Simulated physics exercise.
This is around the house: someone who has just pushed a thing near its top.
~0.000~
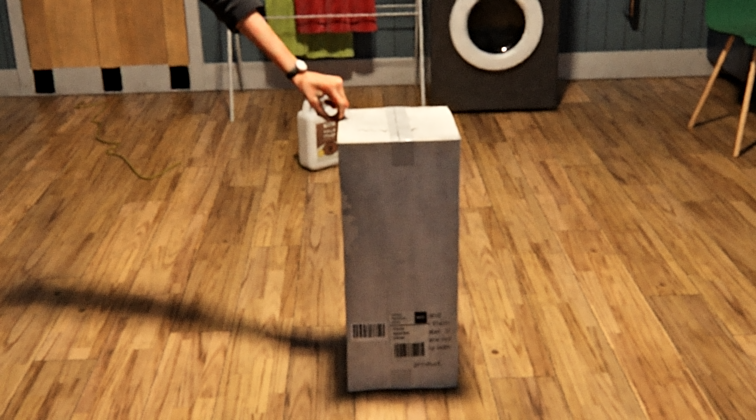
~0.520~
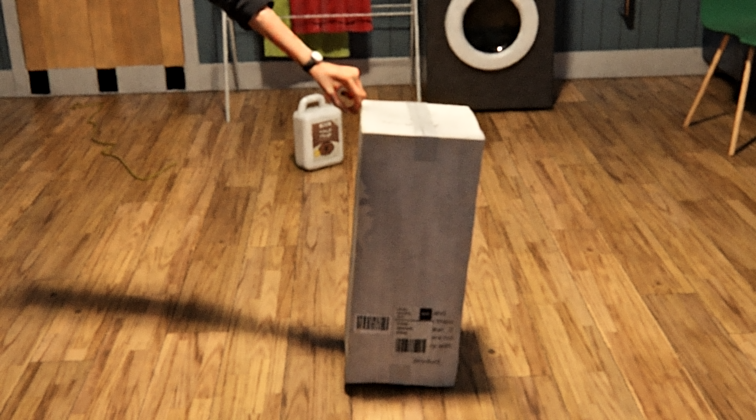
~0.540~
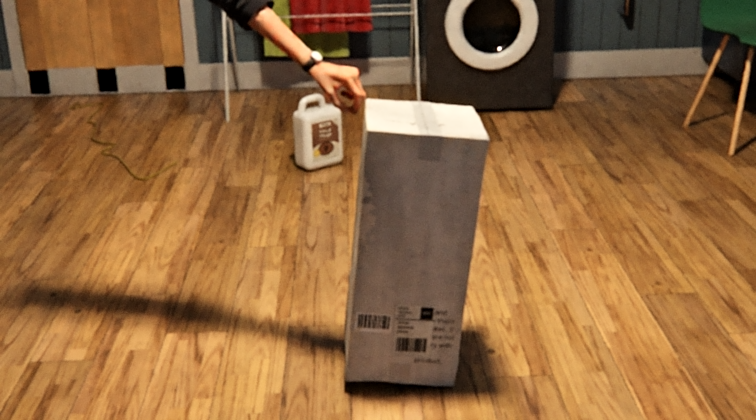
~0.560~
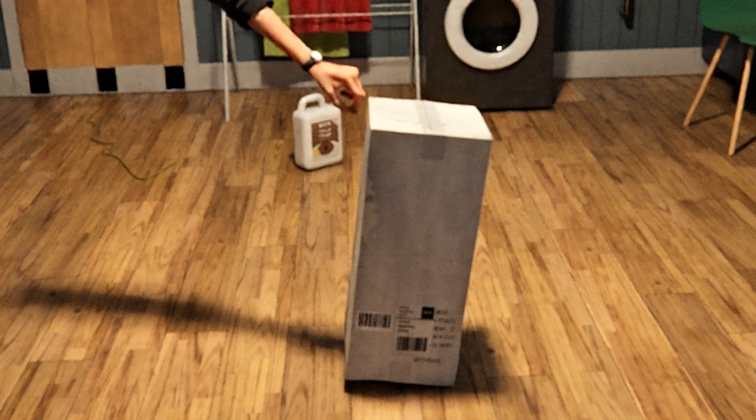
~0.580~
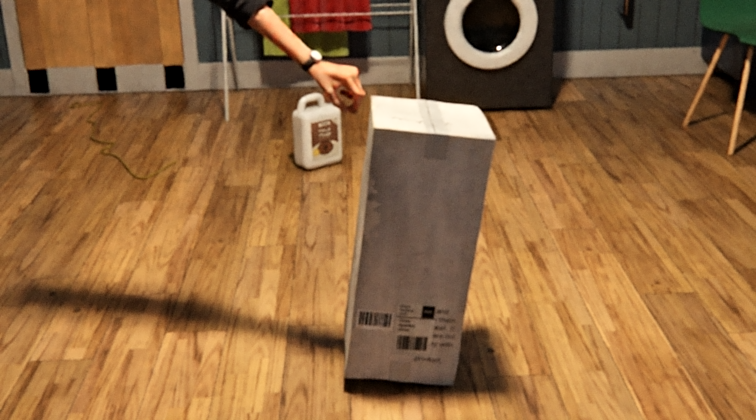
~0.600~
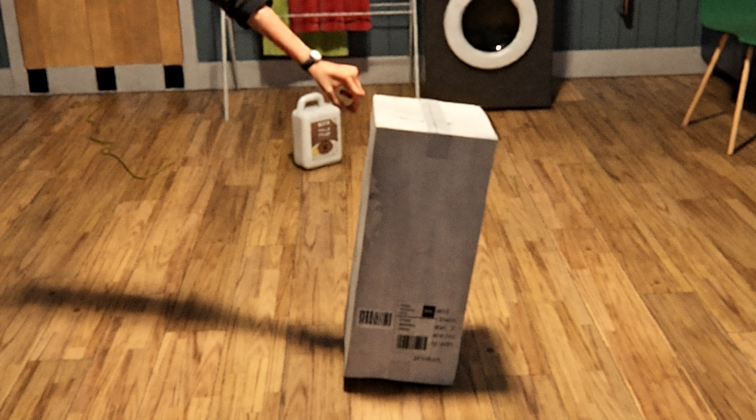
A tall white parcel standing on a wooden floor was pushed near its top by a hand reaching in from the left, and it leaned slightly to the right, tilting a little more after that.
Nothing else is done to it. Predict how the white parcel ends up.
It recovers its stance.
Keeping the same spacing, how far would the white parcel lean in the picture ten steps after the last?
The tilt from upright would be 6°.
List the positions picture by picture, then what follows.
The first picture shows white parcel (398, 248) upright.
The second picture shows white parcel (408, 243) 6° off upright.
The third picture shows white parcel (410, 242) 7° off upright.
The fourth picture shows white parcel (411, 242) 7° off upright.
The fifth picture shows white parcel (412, 241) 8° off upright.
The sixth picture shows white parcel (413, 240) 8° off upright.
By 0.88 s, white parcel 2° off upright near (399, 245).
By 1.16 s, white parcel 3° off upright near (387, 245).
By 1.42 s, white parcel upright near (394, 247).
When it is over (2.1 s), the white parcel returns to its base, near (393, 247).
